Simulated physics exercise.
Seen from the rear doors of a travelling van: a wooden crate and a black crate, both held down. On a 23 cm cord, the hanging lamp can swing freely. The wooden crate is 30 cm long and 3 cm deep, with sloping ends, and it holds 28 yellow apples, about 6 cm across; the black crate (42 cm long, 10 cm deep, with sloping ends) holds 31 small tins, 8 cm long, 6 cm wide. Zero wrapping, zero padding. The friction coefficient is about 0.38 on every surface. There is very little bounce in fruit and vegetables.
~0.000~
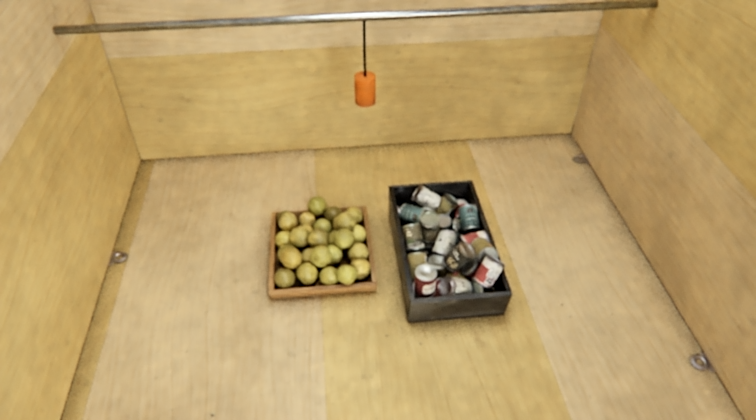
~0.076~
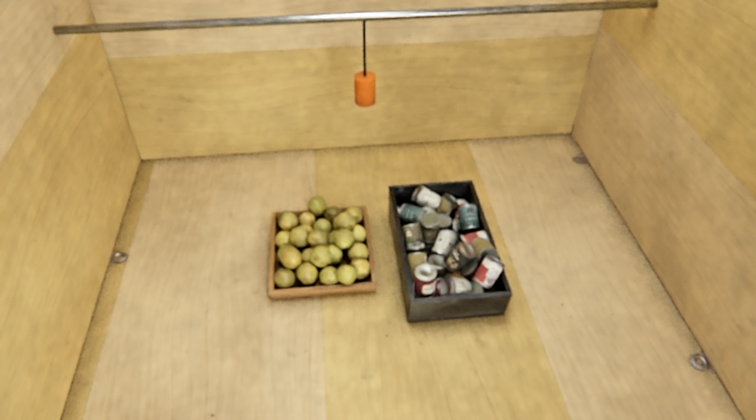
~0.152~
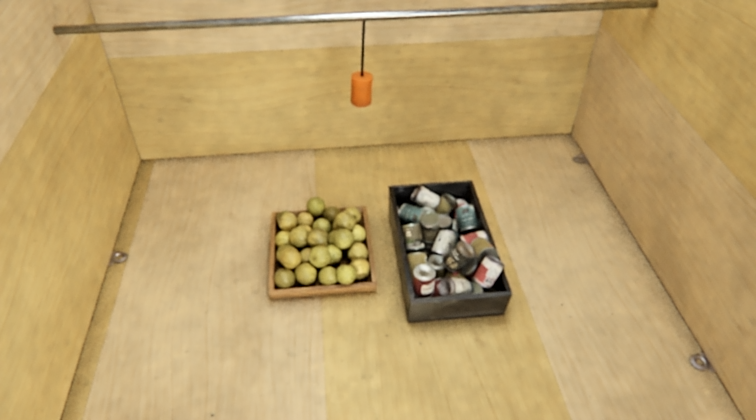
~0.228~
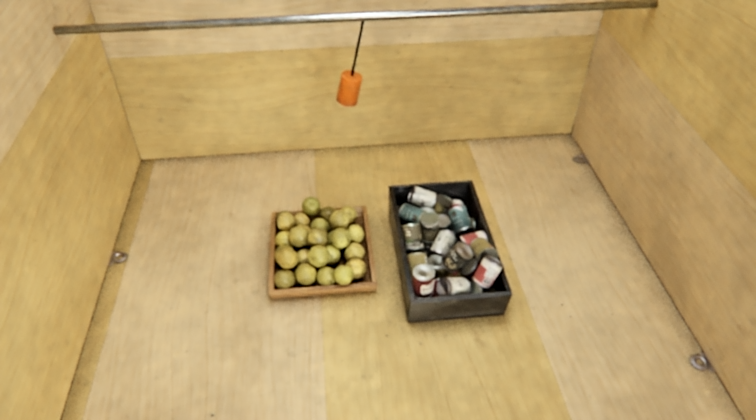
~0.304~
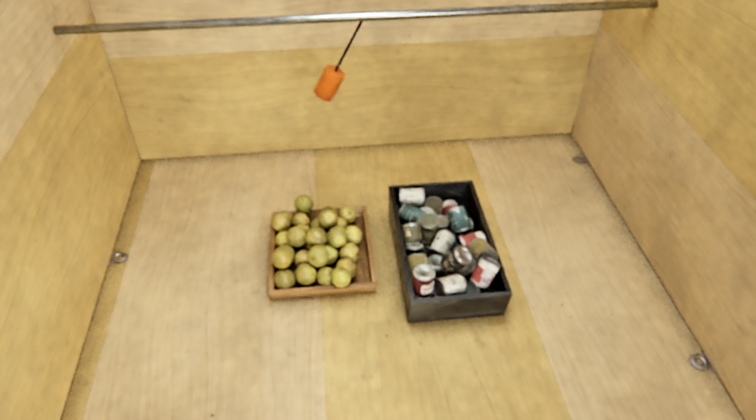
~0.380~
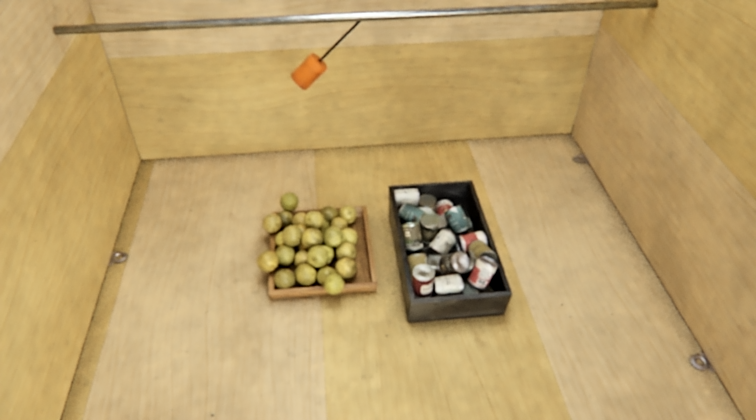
In a wood-lined van, an orange lamp hanging still, then swinging left as yellow-green fruit and small tins shift left in crates.
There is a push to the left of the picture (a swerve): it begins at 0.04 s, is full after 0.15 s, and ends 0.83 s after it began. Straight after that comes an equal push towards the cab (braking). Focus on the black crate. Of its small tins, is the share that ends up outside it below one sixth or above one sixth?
The share is below one sixth.
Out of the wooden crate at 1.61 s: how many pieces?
Wooden crate - about 12 out by that time.
After 0.69 s, the wooden crate is down by 7 of 28 and the black crate has all 31.
After 1.07 s, the wooden crate is down by 9 of 28 and the black crate has all 31.
After 1.61 s, the wooden crate is down by 11 of 28 and the black crate has all 31.
Final count (at 2.30 s), the wooden crate is down by 11 of 28 and the black crate has all 31. Asked share, 0 of 31, 0 per cent.
